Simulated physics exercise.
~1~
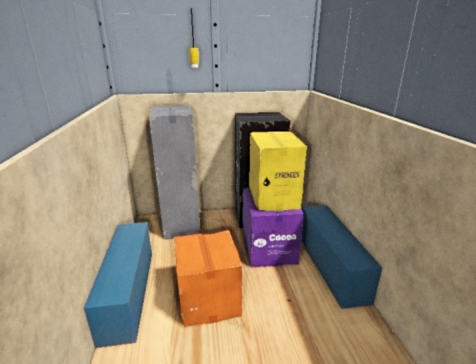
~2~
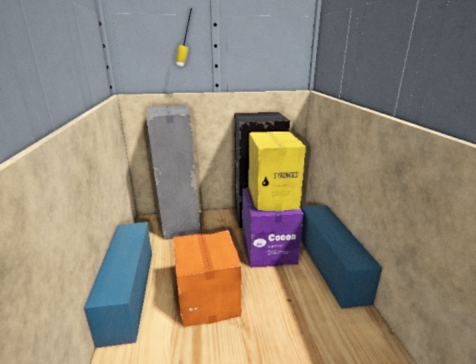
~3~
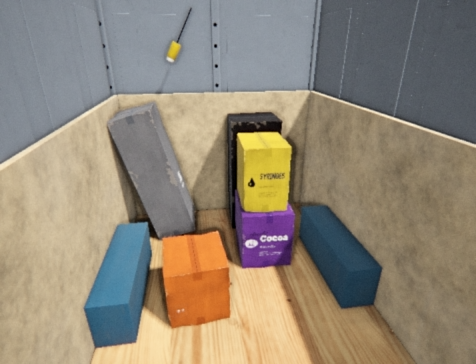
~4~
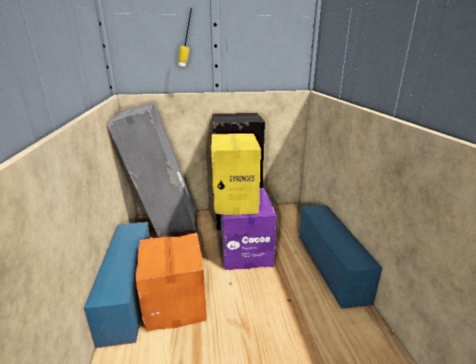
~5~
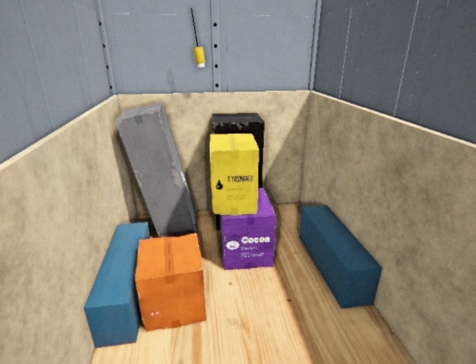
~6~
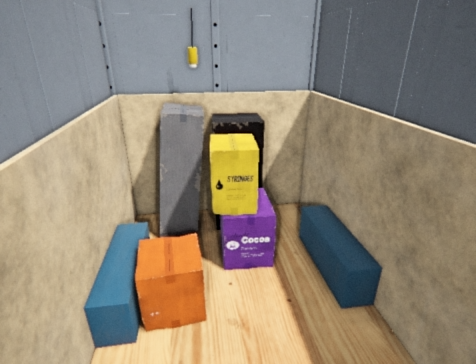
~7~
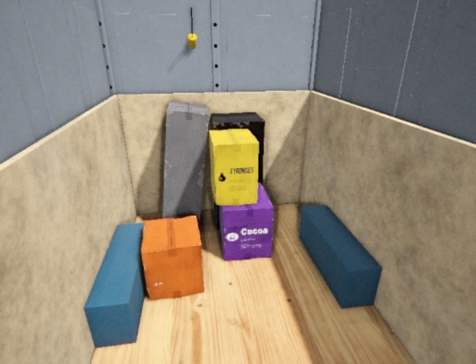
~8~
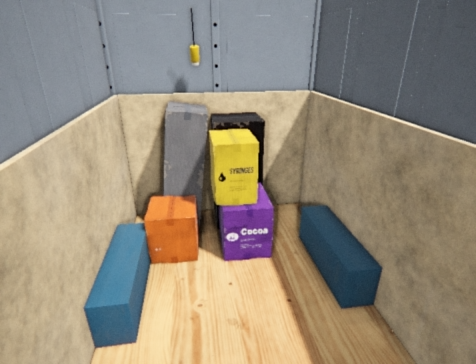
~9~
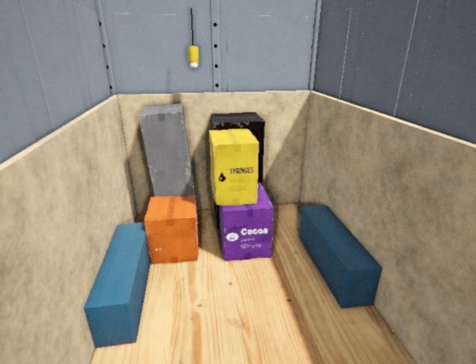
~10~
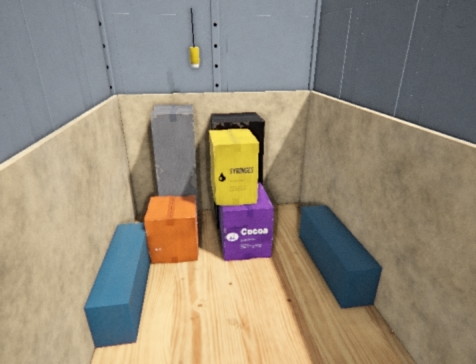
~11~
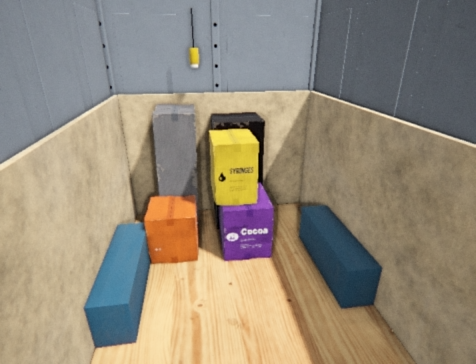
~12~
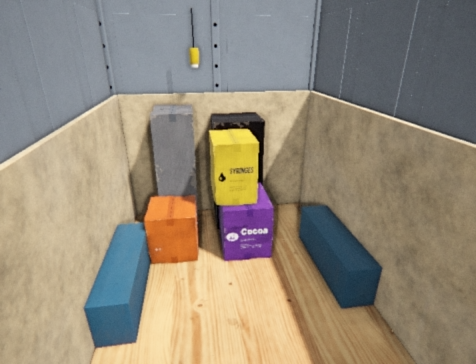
In a van's load bay, the orange box slides left while the stacked yellow and purple boxes and the black one shift left and the tall grey box tilts left, then rights itself; the orange box then slides back towards the bulkhead, stopping before the upright grey box.
